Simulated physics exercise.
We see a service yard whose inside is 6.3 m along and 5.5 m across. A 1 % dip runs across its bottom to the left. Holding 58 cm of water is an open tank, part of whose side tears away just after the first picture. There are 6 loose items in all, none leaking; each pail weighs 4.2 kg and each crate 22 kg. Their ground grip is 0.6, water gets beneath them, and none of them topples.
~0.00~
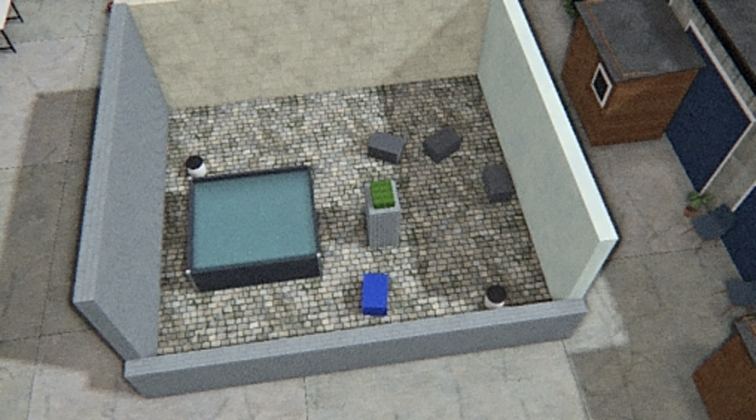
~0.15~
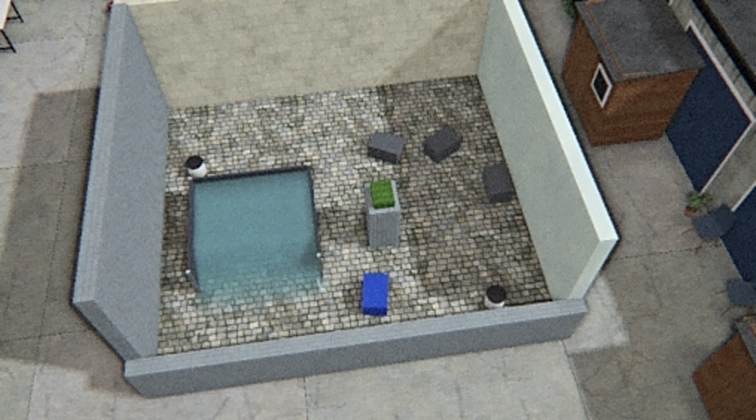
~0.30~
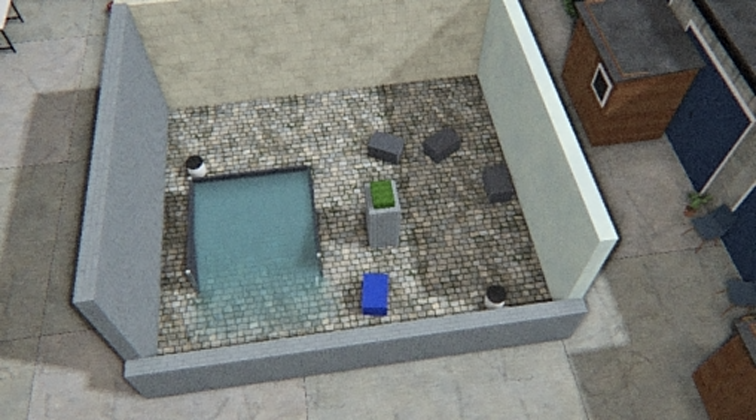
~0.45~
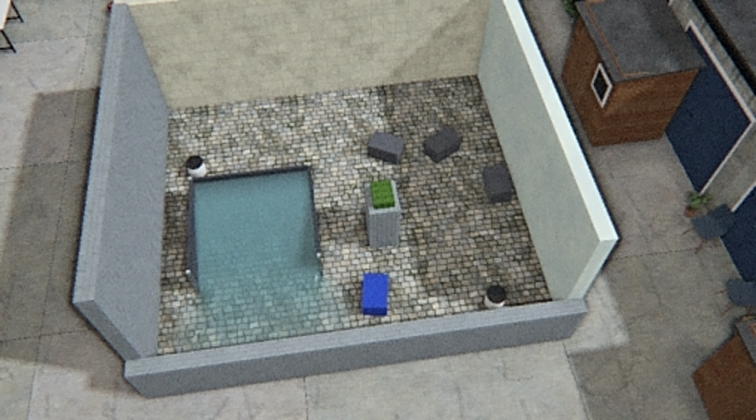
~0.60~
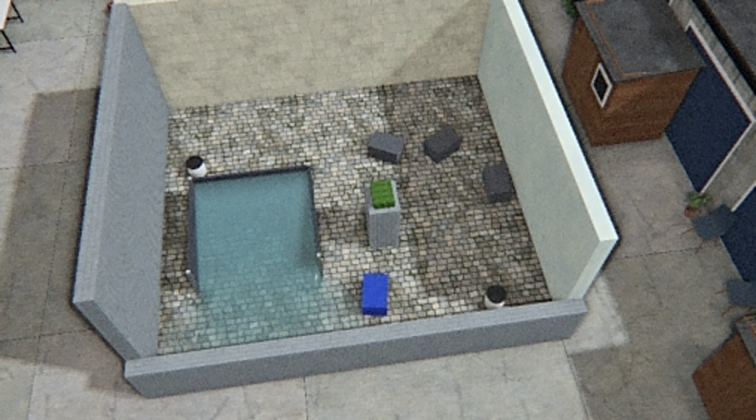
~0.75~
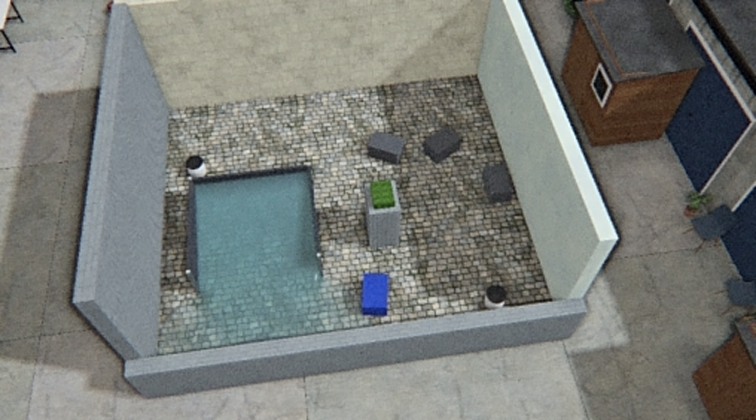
A walled service yard with a cobbled floor is seen from high above, with paving and brown sheds outside it. A dark-rimmed tank of blue-green water stands at the left, a grey block topped with green at the centre, a blue crate near the front wall, and dark grey blocks towards the right. The tank's front side opens and water spreads thinly forward over the cobbles, while the loose items and the view stay still.
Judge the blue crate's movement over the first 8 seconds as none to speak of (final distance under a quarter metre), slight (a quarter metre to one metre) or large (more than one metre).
It is swept a long way.
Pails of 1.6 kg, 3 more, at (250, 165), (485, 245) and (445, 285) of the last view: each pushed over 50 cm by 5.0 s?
One by one: Below the mark, beyond the mark, beyond the mark.
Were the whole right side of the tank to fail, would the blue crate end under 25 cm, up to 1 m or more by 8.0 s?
Under that change, the blue crate covers a big distance.
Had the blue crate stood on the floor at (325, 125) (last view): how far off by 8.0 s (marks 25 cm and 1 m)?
Observed: Object is barely disturbed.
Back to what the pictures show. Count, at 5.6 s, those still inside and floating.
Count at that moment: 0.
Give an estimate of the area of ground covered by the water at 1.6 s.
At that time the wet patch spans about 9.5 m2.
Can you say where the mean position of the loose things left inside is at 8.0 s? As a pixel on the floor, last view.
They average out to somewhere around (409, 159).
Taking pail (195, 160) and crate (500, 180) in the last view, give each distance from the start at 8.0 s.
First 120 cm, then 60 cm.
After 1.6 s the blue crate is near (378, 286), 0.1 m from its start, aground; 0 afloat.
After 3.6 s the blue crate is near (429, 229), 1.5 m from its start, aground; 1 afloat.
After 5.6 s the blue crate is near (429, 229), 1.5 m from its start, aground; 0 afloat.
After 8.0 s the blue crate is near (429, 229), 1.5 m from its start, aground; 2 afloat.
